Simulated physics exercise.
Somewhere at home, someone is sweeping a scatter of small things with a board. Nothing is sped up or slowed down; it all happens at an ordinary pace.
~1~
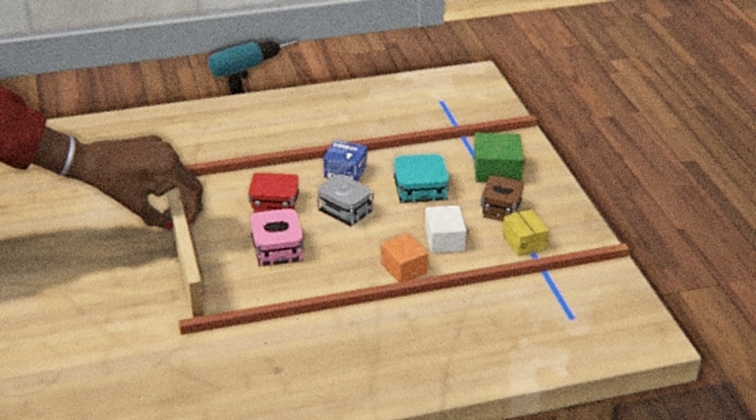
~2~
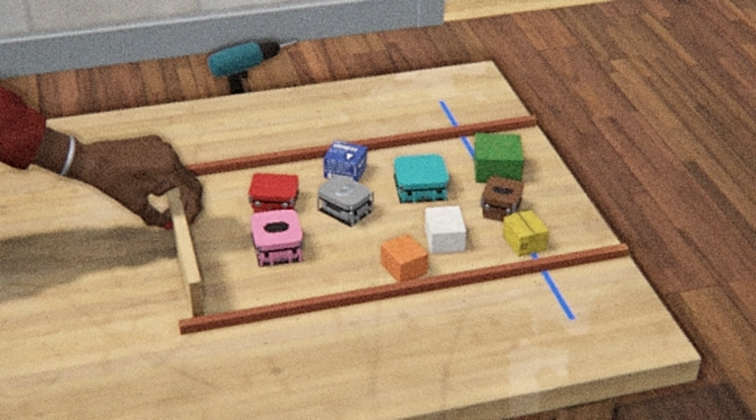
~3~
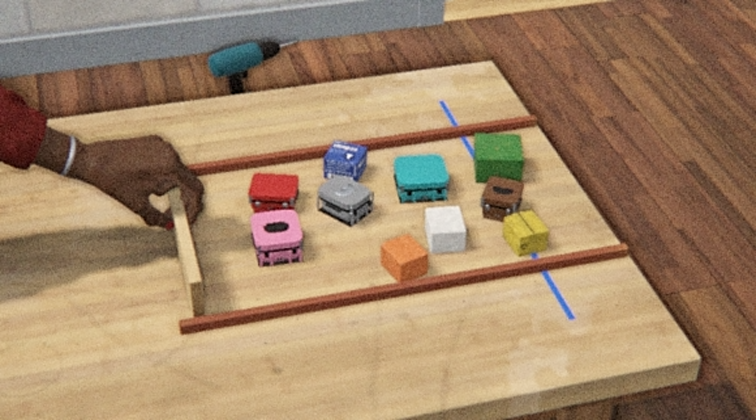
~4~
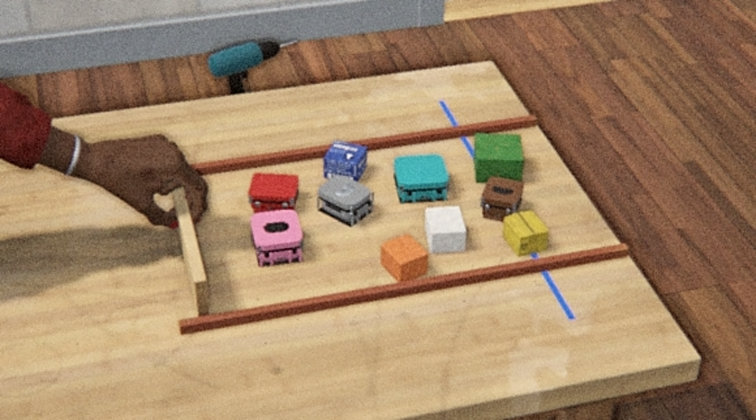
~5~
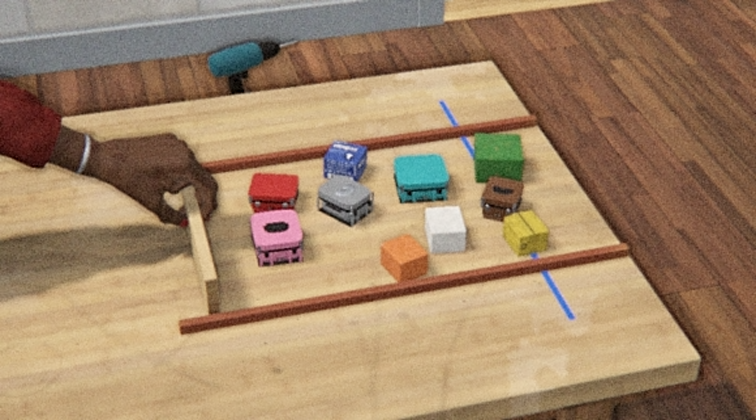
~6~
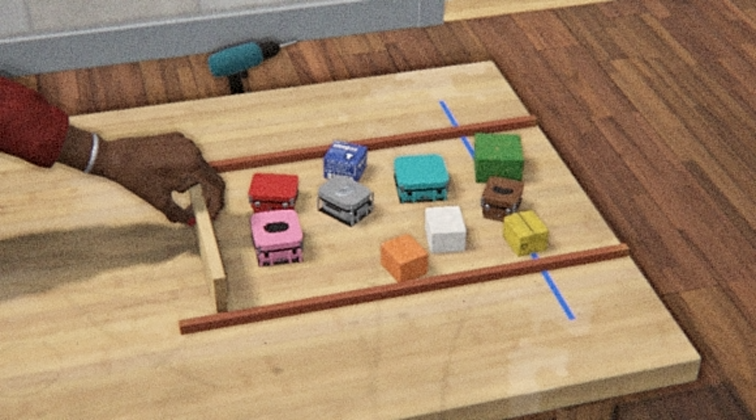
To begin with, a hand holds a small wooden board upright between two reddish-brown rails on a table, left of a scatter of colourful little cases and blocks. The hand then slides the board a short way right, toward the red and pink cases, while all the small things stay still.
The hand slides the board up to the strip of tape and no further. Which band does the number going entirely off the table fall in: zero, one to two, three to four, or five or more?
So in the end, just one or two bits get shoved clean off.
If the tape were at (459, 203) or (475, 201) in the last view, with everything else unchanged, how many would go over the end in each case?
You'd count 0 the first time and 1 the second.
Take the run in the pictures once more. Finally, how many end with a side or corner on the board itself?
It's 3.
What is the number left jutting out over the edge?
In total, 3 of them.
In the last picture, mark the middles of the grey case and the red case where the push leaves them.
Listed as asked: First (540, 172), and then (500, 155).
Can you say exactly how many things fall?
The total is 1.
Soon after, none off yet; green block at rest near (498, 158); yellow box at rest near (525, 233); brown case at rest near (502, 201).
In the end, the number that fall off is one or two; gone, green block.
